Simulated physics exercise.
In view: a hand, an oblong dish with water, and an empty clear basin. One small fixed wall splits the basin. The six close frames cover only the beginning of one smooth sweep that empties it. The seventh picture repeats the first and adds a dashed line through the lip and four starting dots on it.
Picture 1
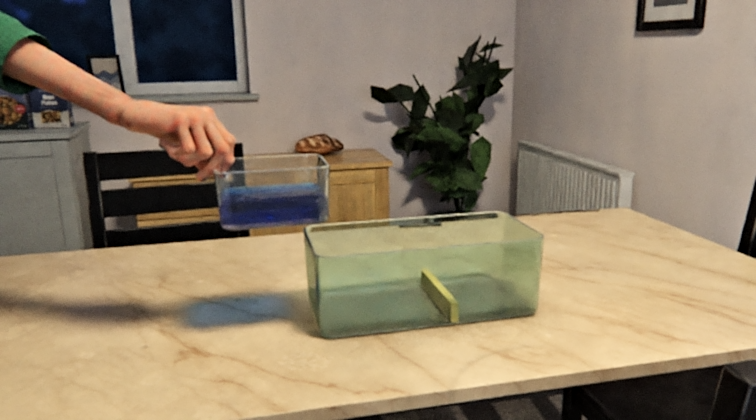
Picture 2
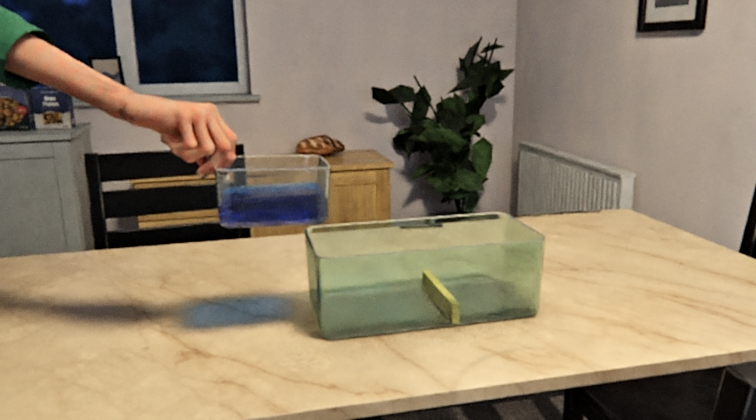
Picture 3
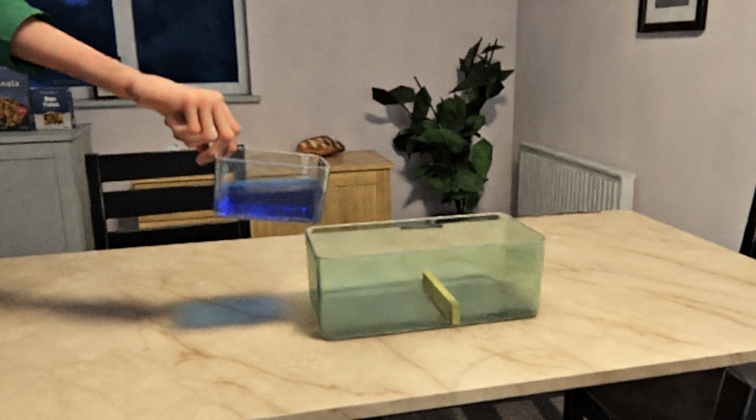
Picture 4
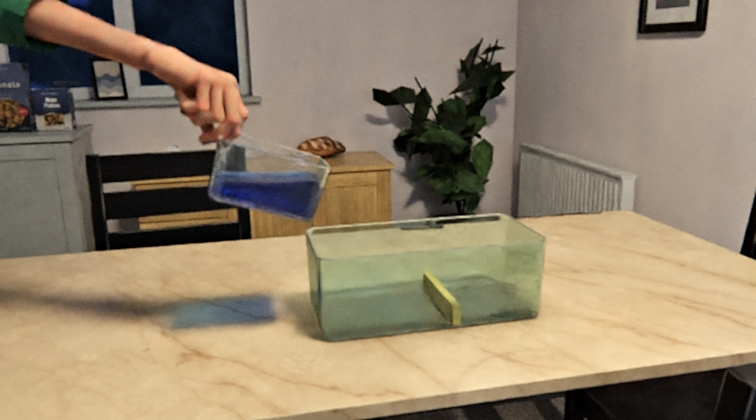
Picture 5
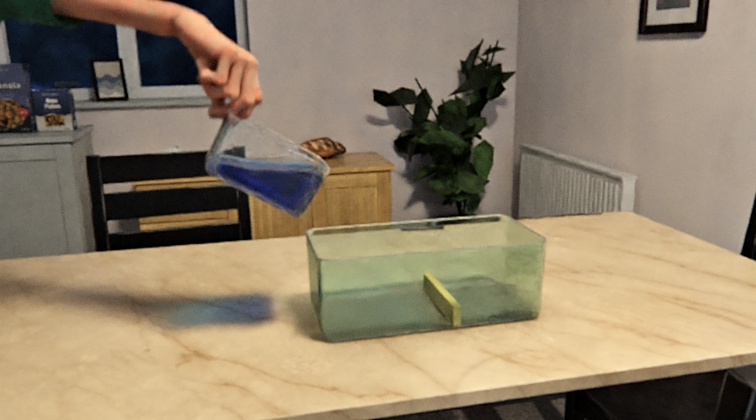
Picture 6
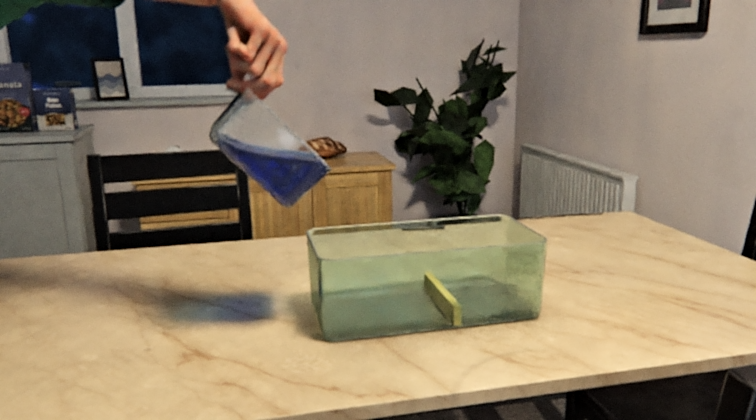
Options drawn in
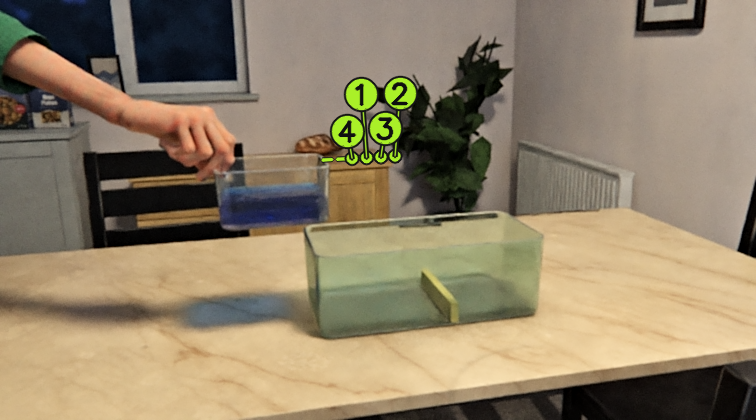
A hand steadily tips a clear dish of blue water rightward above a clear basin.
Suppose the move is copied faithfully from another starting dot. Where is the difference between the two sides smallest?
The answer is place 1.
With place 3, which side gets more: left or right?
The right one.
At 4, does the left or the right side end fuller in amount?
The left one.
In lime, 1 at (366, 157); 2 at (395, 156); 3 at (380, 156); 4 at (352, 158).
With 1, about 49 % ends left of the wall and 48 % right of it; 3 % is lost outside.
With 2, about 20 % ends left of the wall and 73 % right of it; 6 % is lost outside.
With 3, about 28 % ends left of the wall and 68 % right of it; 4 % is lost outside.
With 4, about 75 % ends left of the wall and 22 % right of it; 3 % is lost outside.
